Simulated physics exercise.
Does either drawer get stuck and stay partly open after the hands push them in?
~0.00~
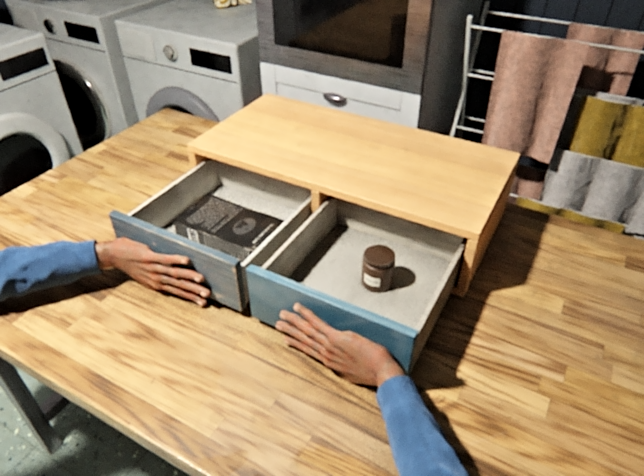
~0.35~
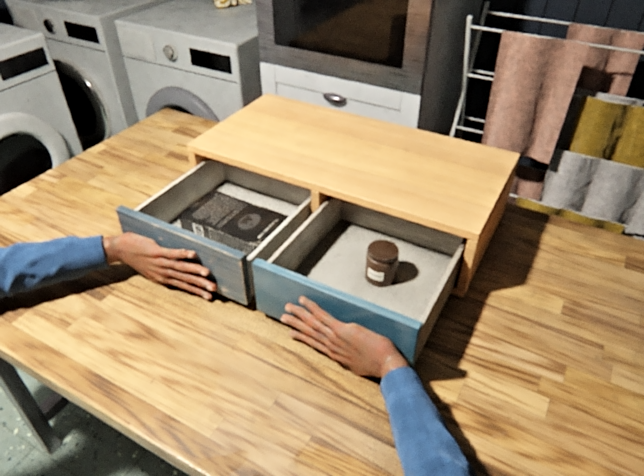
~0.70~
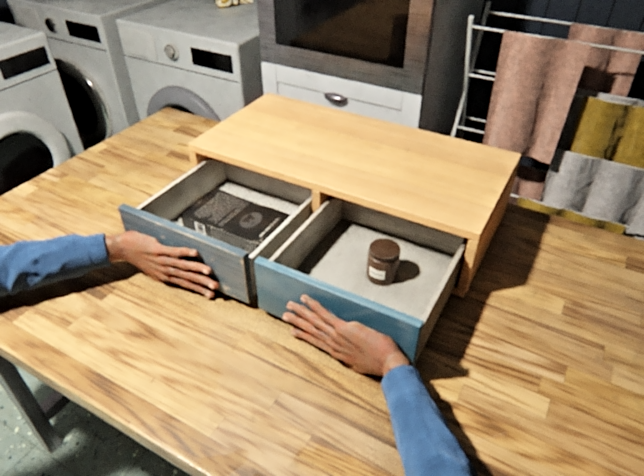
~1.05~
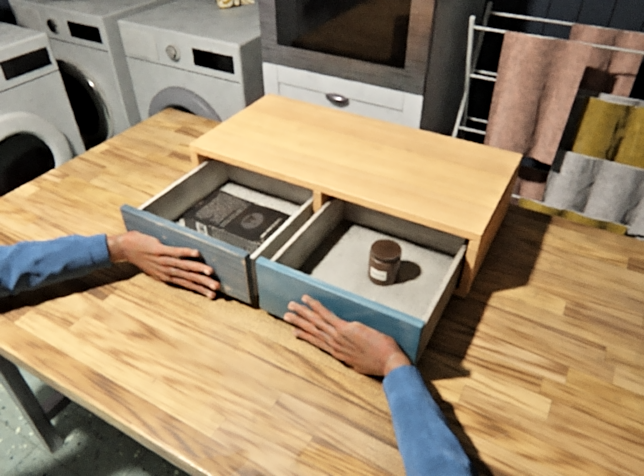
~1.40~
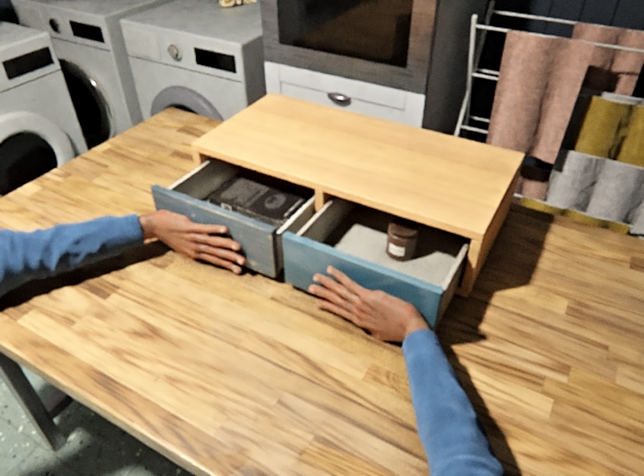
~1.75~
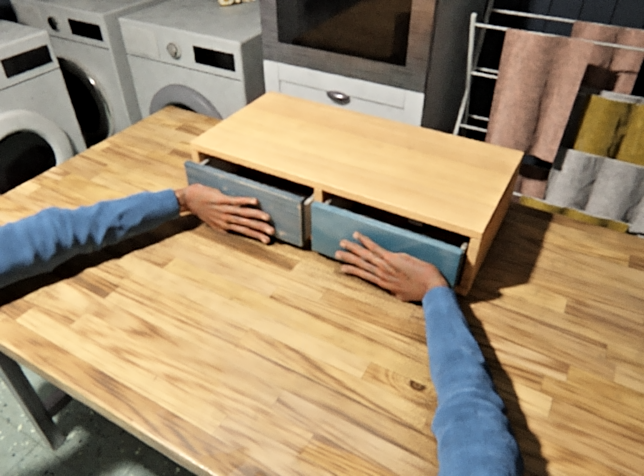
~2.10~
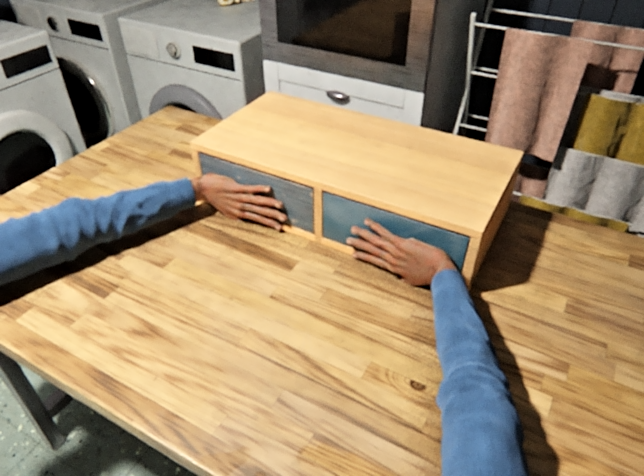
No, neither drawer sticks. Both the left and right drawers slide all the way in and end up flush with the front of the cabinet.
Two hands pushing the open drawers of a low wooden cabinet, a dark packet and brown jar inside, until both shut flush.
